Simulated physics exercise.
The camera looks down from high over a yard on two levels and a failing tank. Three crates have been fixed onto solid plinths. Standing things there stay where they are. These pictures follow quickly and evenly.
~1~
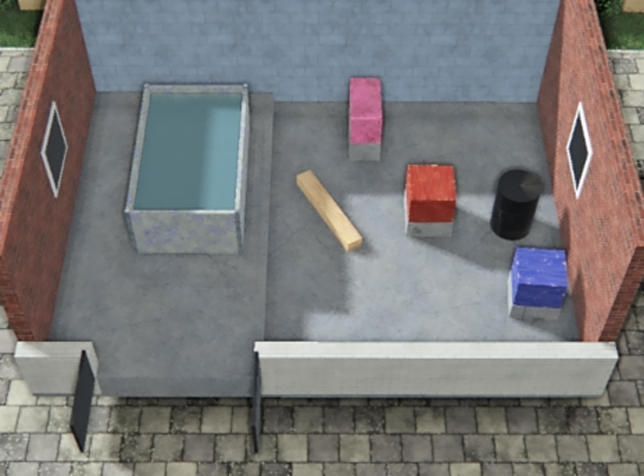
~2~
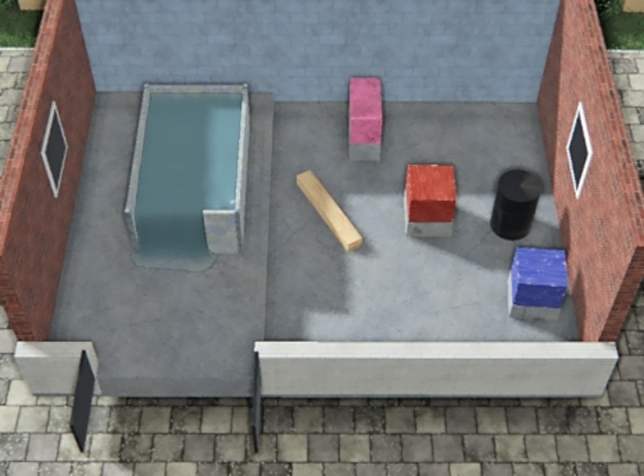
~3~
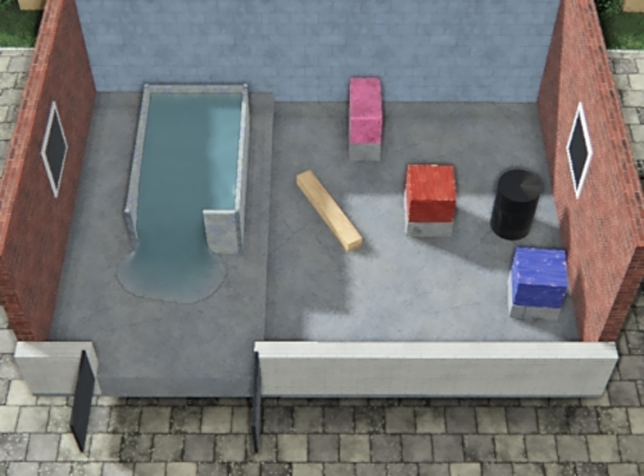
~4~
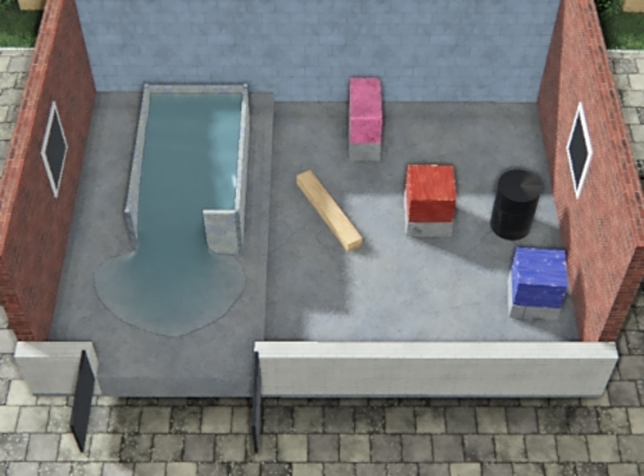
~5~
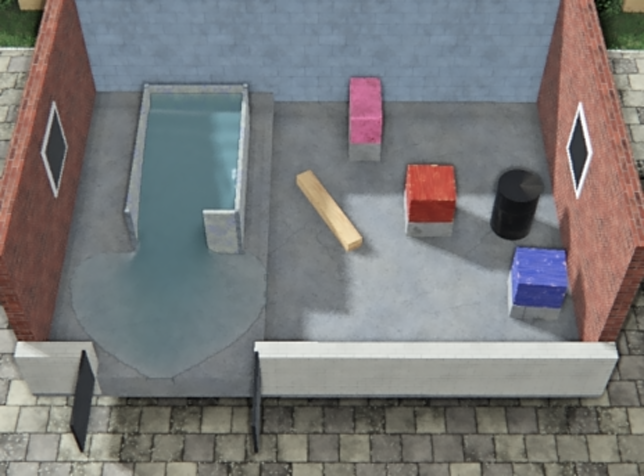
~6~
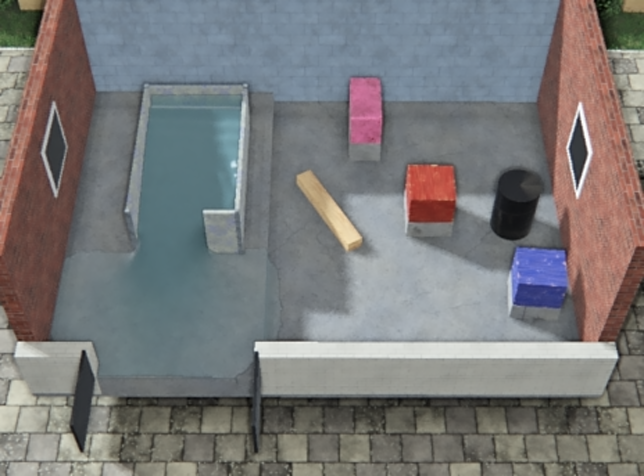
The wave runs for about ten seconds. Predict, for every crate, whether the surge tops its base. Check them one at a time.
Outcome: Looks like the red crate is out of reach of the water; looks like the pink crate is out of reach of the water; looks like the blue crate is out of reach of the water.
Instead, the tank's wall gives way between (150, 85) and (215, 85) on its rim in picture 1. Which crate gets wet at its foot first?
First in line is the pink crate.
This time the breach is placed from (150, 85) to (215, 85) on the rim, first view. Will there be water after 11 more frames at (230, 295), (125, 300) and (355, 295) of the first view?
First spot unwetted, second drenched, third unwetted.
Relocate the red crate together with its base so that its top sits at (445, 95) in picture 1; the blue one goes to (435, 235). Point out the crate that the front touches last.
My pick is the crate marked red.
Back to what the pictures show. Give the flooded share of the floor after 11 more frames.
Around 25 percent of it.
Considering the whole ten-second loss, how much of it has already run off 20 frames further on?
About 60 per cent.
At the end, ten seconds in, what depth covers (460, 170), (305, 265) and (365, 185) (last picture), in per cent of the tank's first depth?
At the three places, in the order asked: Around 0, 0 and 0 per cent.
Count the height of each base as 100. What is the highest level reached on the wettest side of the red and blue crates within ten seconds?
Roughly 0 and 20 per cent respectively.
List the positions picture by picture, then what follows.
The open tank at (190, 150) is whole and still, in the first picture.
Water pours out at (172, 239) and has run to (210, 261), in the second picture.
Water pours out at (172, 239) and has run to (203, 294), in the third picture.
The front is at (178, 333), out from the gap at (172, 240), in the fourth picture.
The front is at a hidden place, out from the gap at (172, 240), in the fifth picture.
The front is at a hidden place, out from the gap at (172, 240), in the sixth picture.
A moment on, water covers 20 % of the floor; the red crate not reached, the pink crate not reached, the blue crate not reached.
Next, water covers 25 % of the floor; the red crate not reached, the pink crate not reached, the blue crate not reached.
Then, water covers 40 % of the floor; the red crate not reached, the pink crate not reached, the blue crate water round its plinth.
Later, water covers 45 % of the floor; the red crate water round its plinth, the pink crate not reached, the blue crate water round its plinth.
In the end, water covers 55 % of the floor; the red crate stayed above the water, the pink crate stayed above the water, the blue crate stayed above the water.
